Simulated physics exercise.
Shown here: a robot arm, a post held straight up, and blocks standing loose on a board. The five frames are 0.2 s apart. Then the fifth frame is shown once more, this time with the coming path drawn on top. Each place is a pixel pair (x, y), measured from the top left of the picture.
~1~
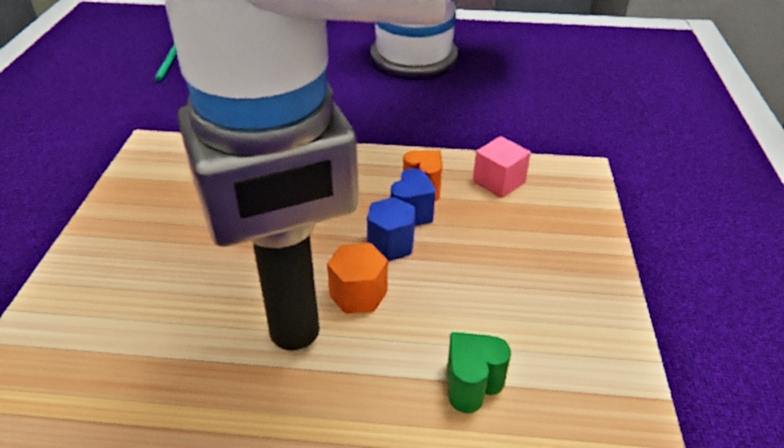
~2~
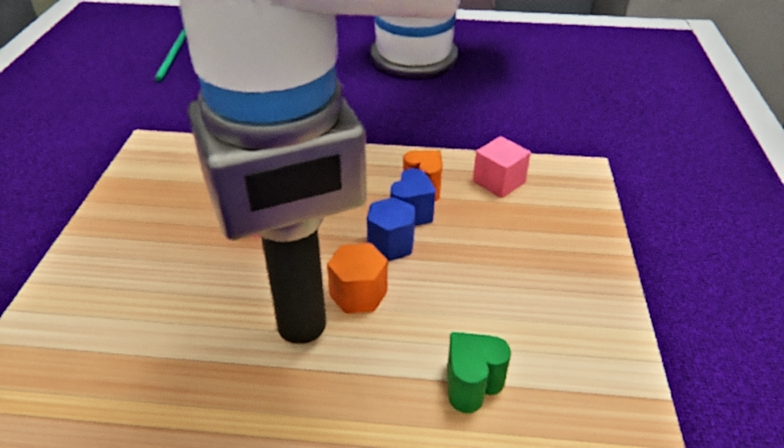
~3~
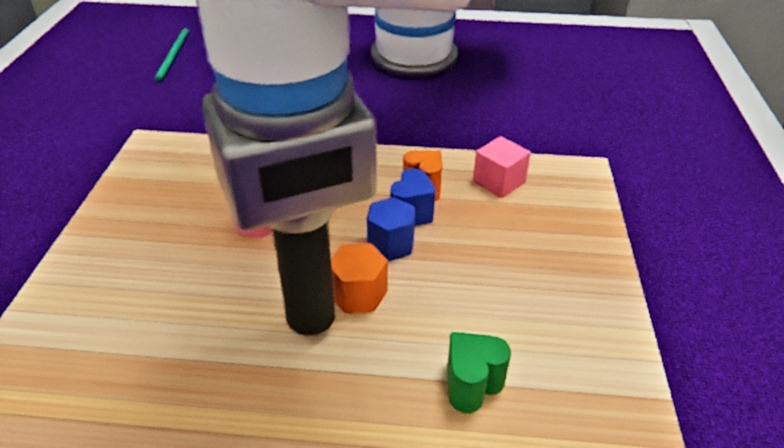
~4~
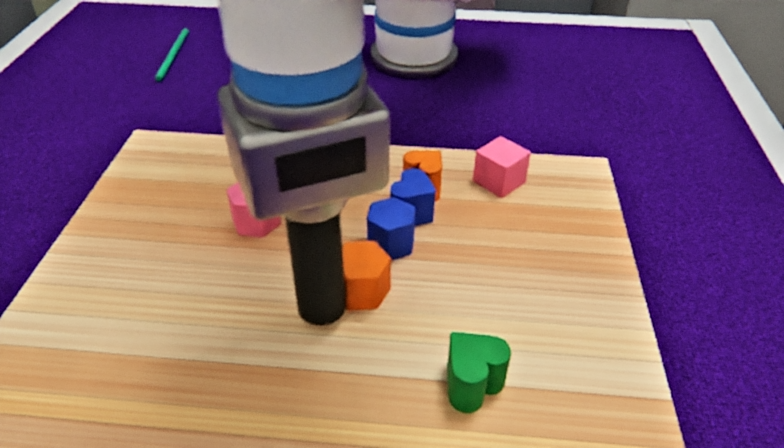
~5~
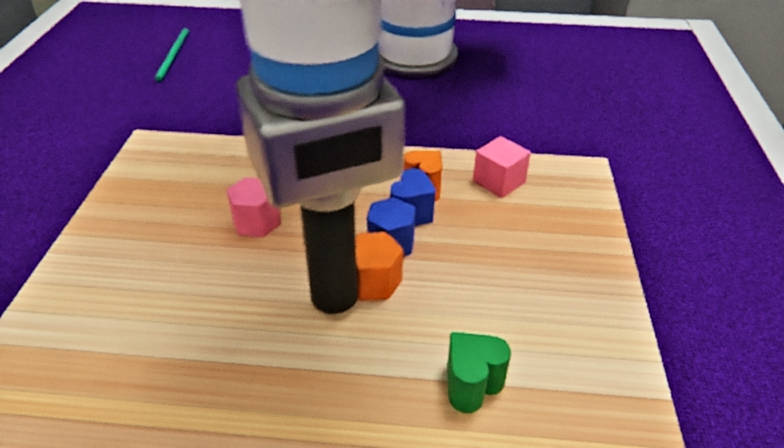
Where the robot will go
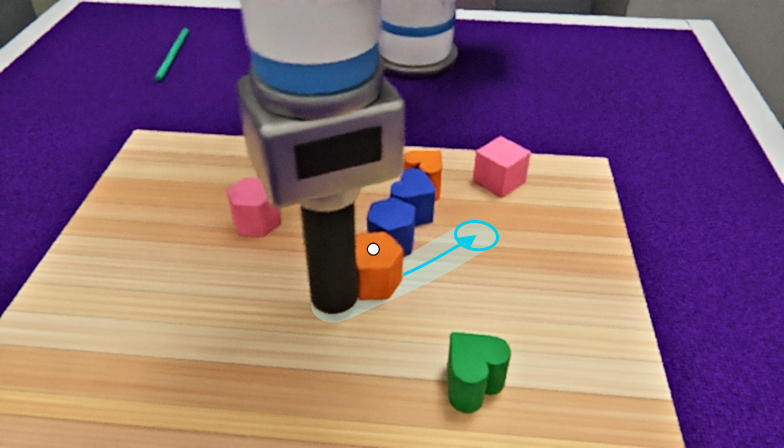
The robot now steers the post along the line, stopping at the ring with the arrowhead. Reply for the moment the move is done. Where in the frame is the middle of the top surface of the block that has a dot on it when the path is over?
The middle of the upper face of the block that has a dot on it will lie at about (518, 191) in the picture.
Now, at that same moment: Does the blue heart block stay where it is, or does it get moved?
It is carried off its spot.
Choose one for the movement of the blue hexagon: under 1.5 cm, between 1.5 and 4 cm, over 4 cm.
It falls in the 1.5 to 4 cm band.
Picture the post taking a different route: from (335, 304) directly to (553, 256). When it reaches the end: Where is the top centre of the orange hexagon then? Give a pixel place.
Just about (463, 209).
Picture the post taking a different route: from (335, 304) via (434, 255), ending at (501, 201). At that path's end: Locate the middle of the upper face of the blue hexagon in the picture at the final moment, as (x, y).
Final place: (407, 198).
The line goes from (335, 304) via (413, 270), ending at (477, 235); the dot is on the orange hexagon.
The first path, step by step. One third of the way, post (390, 273); orange hexagon (428, 228), turned 15° anticlockwise; blue hexagon (405, 200), turned 55° anticlockwise; blue heart block (408, 174), turned 15° clockwise; orange heart block (428, 156).
Two thirds of the way, post (437, 250); orange hexagon (476, 208); blue hexagon (406, 198), turned 70° anticlockwise; blue heart block (406, 171), turned 20° clockwise; orange heart block (429, 154).
At the end, post (477, 228); orange hexagon (518, 191); blue hexagon (406, 198), turned 70° anticlockwise; blue heart block (406, 171), turned 20° clockwise; orange heart block (429, 154).
